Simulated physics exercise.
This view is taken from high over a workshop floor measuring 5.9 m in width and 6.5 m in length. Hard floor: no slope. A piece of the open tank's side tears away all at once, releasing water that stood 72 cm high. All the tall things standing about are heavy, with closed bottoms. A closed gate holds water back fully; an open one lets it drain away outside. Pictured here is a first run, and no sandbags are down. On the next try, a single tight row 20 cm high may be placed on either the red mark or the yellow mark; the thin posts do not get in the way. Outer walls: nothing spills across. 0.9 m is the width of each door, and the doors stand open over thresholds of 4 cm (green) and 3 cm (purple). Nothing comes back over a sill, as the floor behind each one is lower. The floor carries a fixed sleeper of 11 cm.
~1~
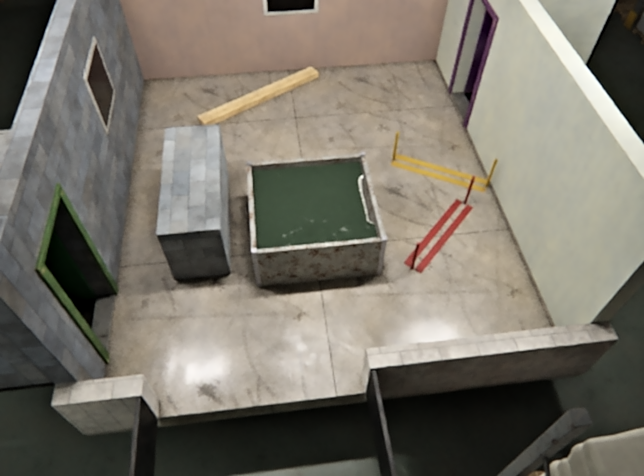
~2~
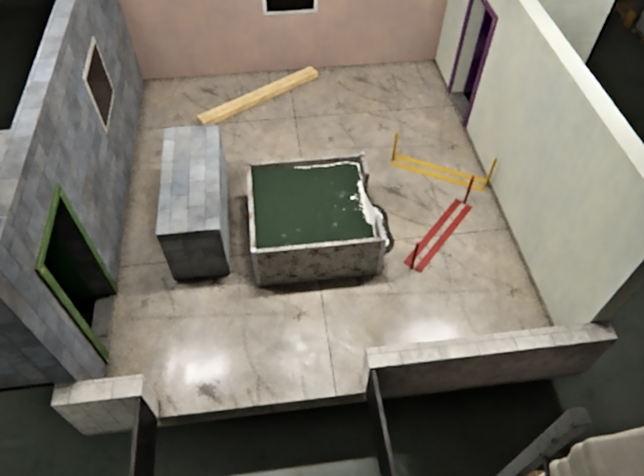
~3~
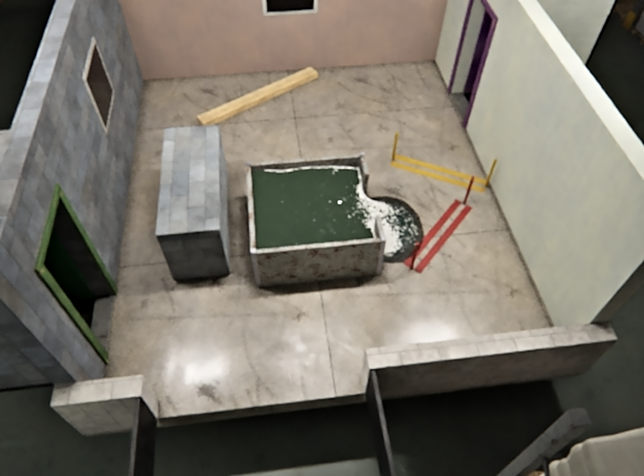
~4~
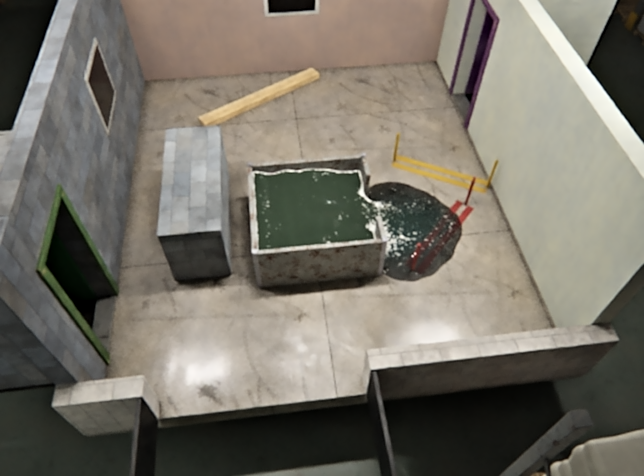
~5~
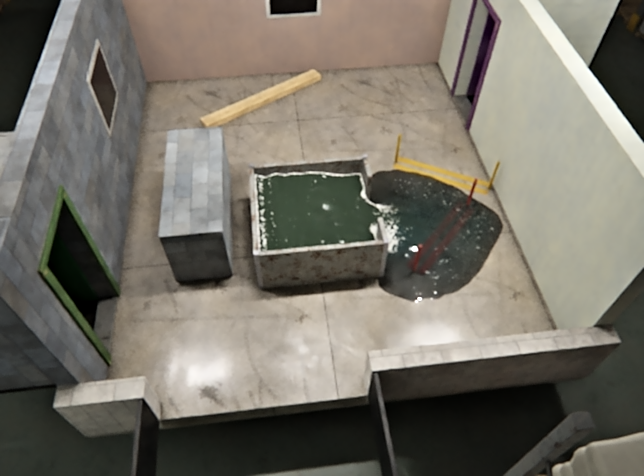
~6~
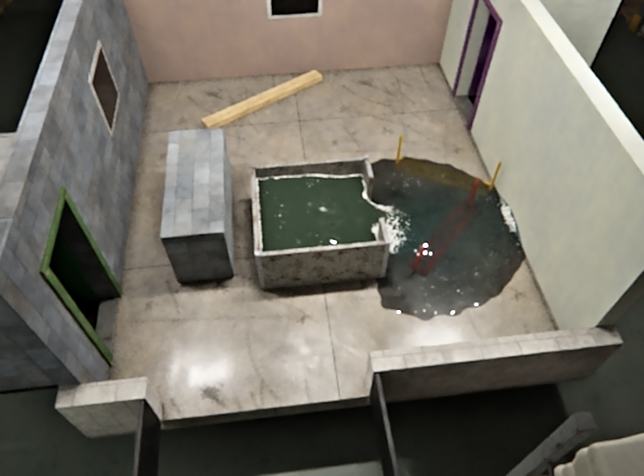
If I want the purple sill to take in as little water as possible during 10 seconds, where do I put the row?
Put it on the yellow mark.
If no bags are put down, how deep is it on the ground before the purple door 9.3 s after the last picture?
About 4.0 centimetres.
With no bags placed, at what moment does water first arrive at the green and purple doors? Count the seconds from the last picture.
Green 4.0 s, purple 0.8 s.
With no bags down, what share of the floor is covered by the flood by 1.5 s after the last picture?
I'd guess around 25 in a hundred.
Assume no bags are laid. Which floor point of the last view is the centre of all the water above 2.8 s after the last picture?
(400, 216).
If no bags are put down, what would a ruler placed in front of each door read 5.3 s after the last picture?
Depth (cm) - green: 10, purple: 4.
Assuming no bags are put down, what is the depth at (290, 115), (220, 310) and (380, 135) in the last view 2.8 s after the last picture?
In turn they read 0, 0 and 1 centimetres.
Then, 0.7 s after the last picture water covers 20 % of the floor and is deepest (34 cm) near (377, 229) in the run without bags; in at the purple door, 0 L with no bags, 0 L with the row on red, 0 L on yellow.
Then, 1.5 s after the last picture water covers 25 % of the floor and is deepest (33 cm) near (561, 355) in the run without bags; in at the purple door, 4 L with no bags, 15 L with the row on red, 0 L on yellow.
Then, 2.8 s after the last picture water covers 45 % of the floor and is deepest (19 cm) near (561, 355) in the run without bags; in at the purple door, 15 L with no bags, 43 L with the row on red, 0 L on yellow.
Then, 5.3 s after the last picture water covers 70 % of the floor and is deepest (13 cm) near (323, 78) in the run without bags; in at the purple door, 23 L with no bags, 72 L with the row on red, 0 L on yellow.
Then, 9.3 s after the last picture water covers 90 % of the floor and is deepest (8 cm) near (154, 223) in the run without bags; in at the purple door, 30 L with no bags, 101 L with the row on red, 0 L on yellow.
